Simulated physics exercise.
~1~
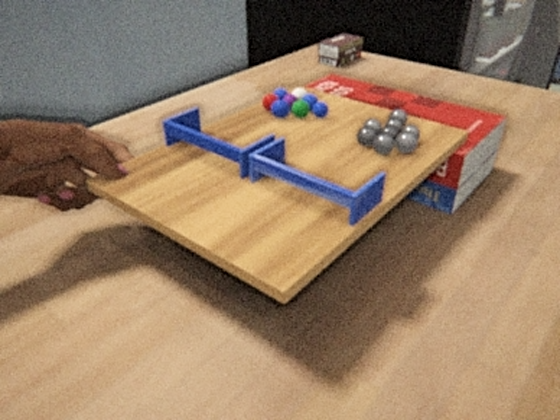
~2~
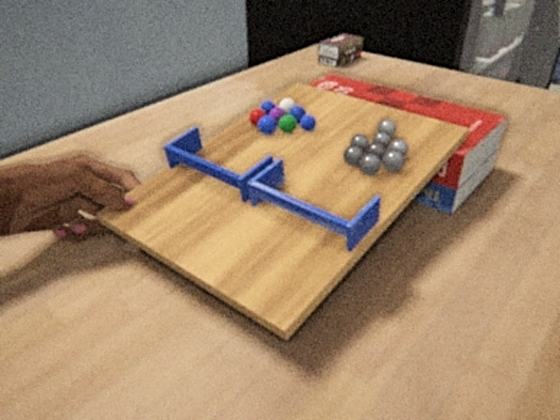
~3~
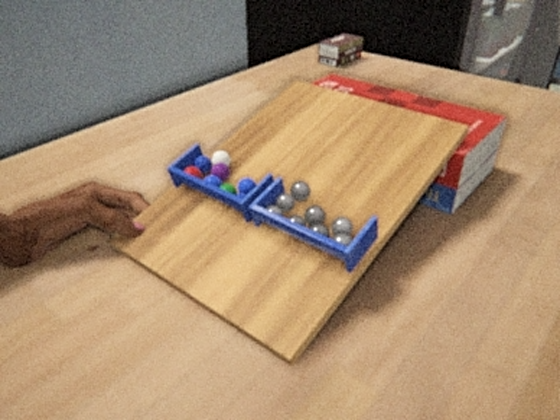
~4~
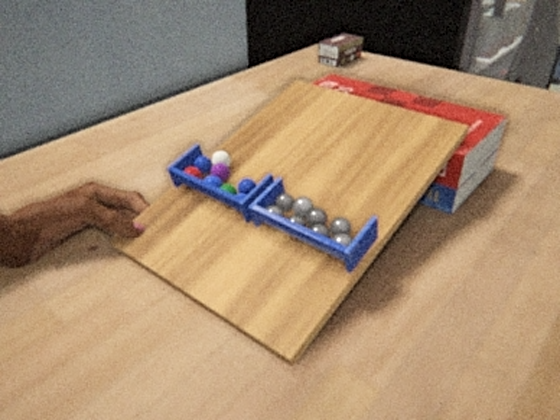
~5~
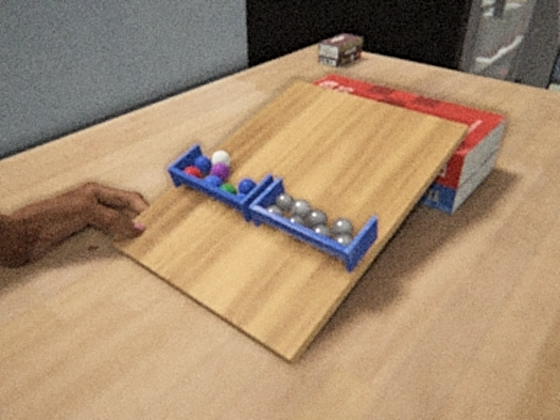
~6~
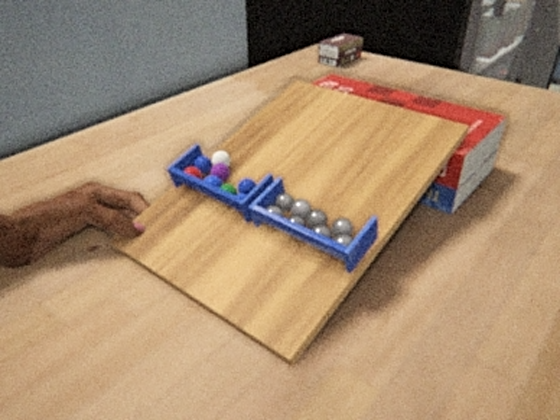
A wooden board with two blue barriers across it lies on a pale wooden table, seen from above at an angle by a still camera. Small coloured balls, red, blue, green and white among them, sit together on its upper left, with a cluster of grey balls to their right and red books behind. A hand at the left lowers its end of the board, tilting it into a ramp. Both clusters roll down towards the barriers. The coloured balls gather behind the left barrier and the grey ones line up behind the right, where all stay at rest.
